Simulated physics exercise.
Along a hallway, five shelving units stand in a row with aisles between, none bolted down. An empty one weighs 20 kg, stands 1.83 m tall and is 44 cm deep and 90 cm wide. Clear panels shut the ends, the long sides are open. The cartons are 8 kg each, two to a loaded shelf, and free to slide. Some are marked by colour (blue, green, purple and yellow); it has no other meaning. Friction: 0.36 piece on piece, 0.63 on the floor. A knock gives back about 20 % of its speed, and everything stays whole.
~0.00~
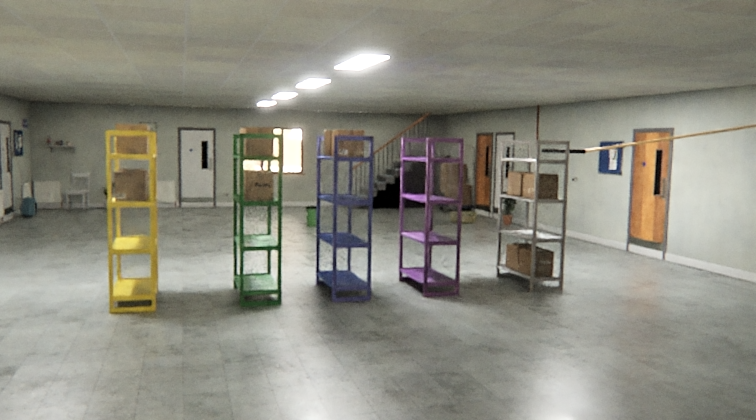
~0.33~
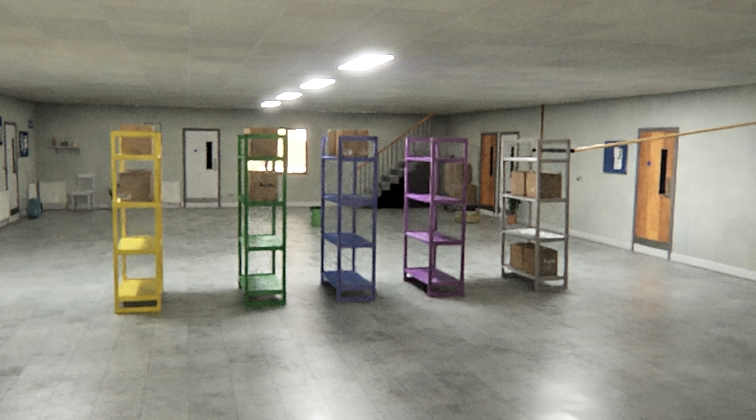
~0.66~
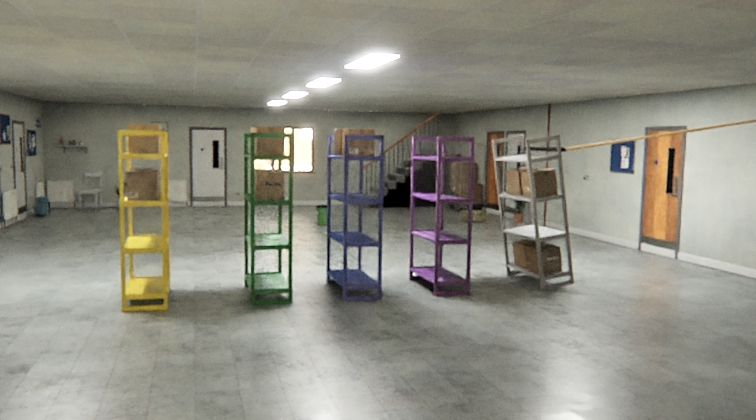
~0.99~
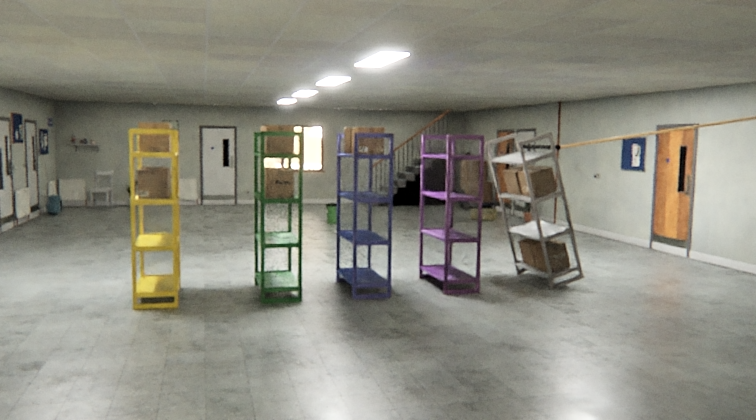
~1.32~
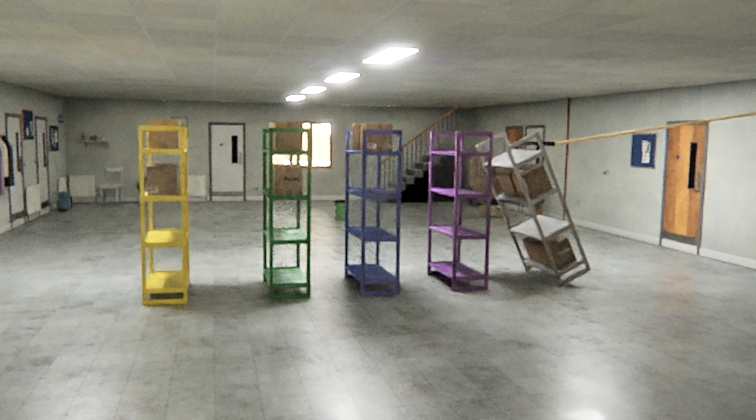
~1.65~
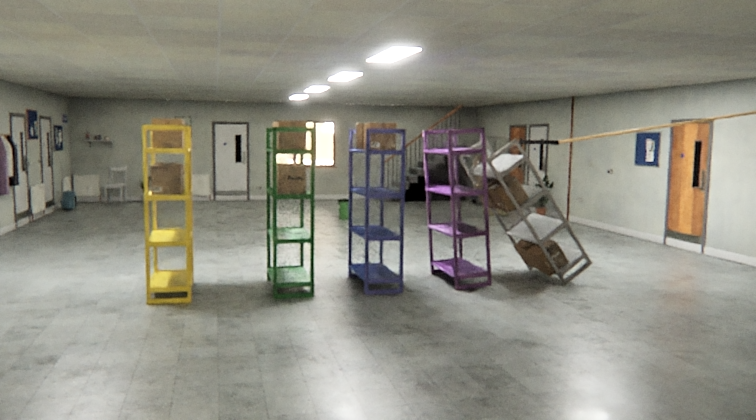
A long pole reaching in from the right pushes the grey shelving unit at the right end of a row in a wide, pale room, seen from the front at a distance. Yellow, green, blue and purple units stand to its left, with brown cartons on some shelves. The grey unit tilts left until it meets the purple one, which leans slightly, while the camera pans a little left.
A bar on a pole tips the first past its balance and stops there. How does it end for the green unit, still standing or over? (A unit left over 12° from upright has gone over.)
It goes over.
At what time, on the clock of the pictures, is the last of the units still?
Around 6.0 s.
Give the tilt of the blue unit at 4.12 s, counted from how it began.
About 30°.
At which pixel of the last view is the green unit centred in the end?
Around (152, 243).
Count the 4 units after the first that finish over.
It comes to 4.
Around 4.12 s, 6 cartons spilt or dropped; 3 of the 4 other units over; green unit tipped 18°; purple unit tipped 48°.
Around 5.12 s, 14 cartons spilt or dropped; 4 of the 4 other units over; green unit tipped 65°; purple unit tipped 66°.
Finally (6.4 s), 14 cartons spilt or dropped; 4 of the 4 other units over; green unit tipped 66°; yellow unit lying flat; purple unit tipped 72°. Not one is left standing. Seen by the last camera, middles, green unit near (152, 243), yellow unit near (40, 278).
